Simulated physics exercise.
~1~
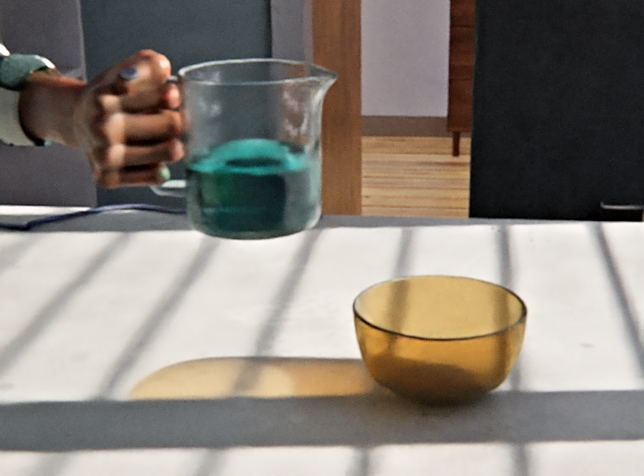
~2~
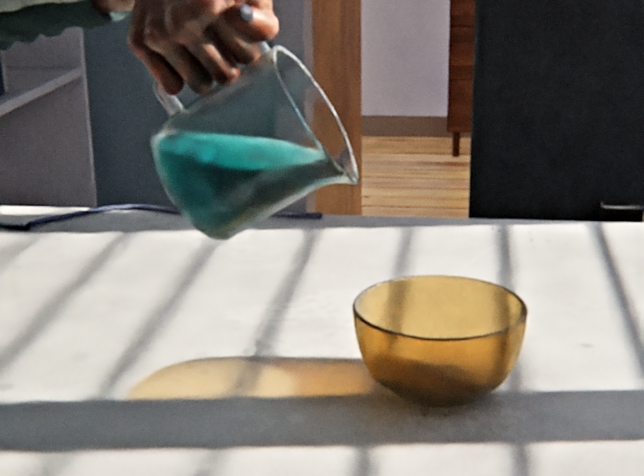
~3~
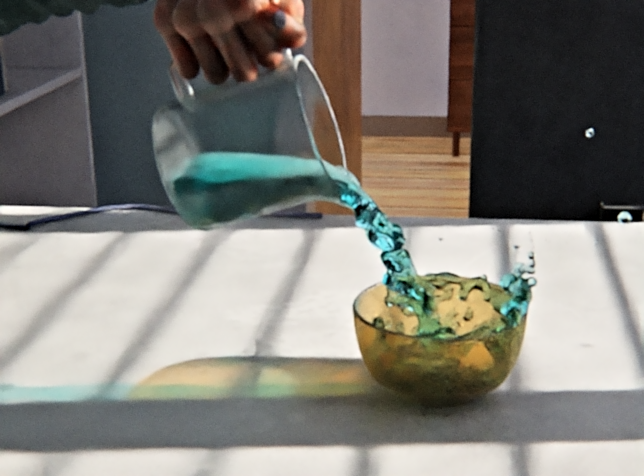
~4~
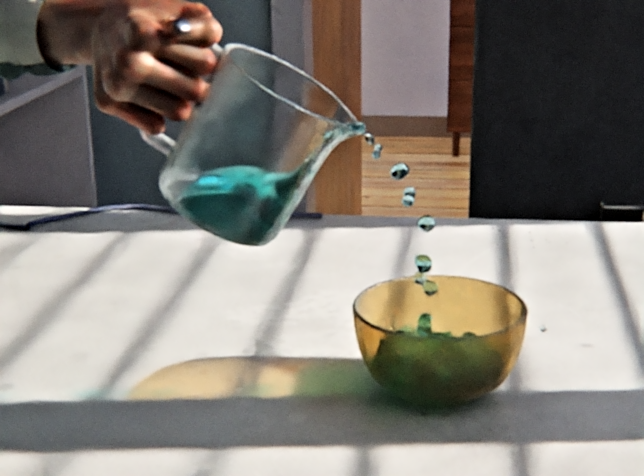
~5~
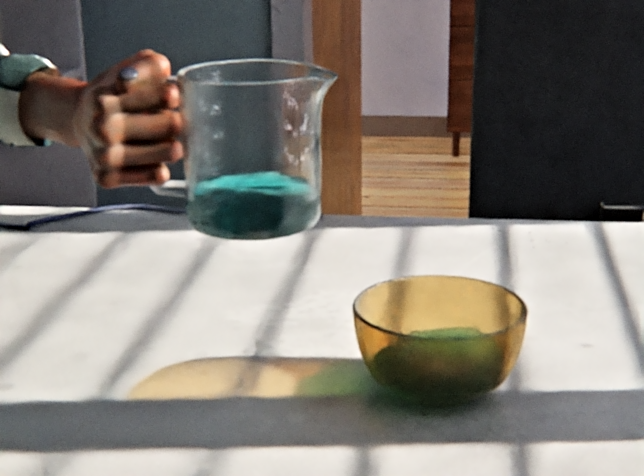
To begin with, a hand holds a clear glass pitcher of teal liquid upright above a sunlit table, to the left of an empty amber bowl. The hand tips the pitcher steeply to the right, and the liquid slides toward the spout. A twisting stream then pours into the bowl, splashing up around its far rim. As the pitcher tilts back, the stream thins to a string of falling drops. Finally, the pitcher is upright again with less liquid inside, while the bowl holds a shallow, greenish pool.
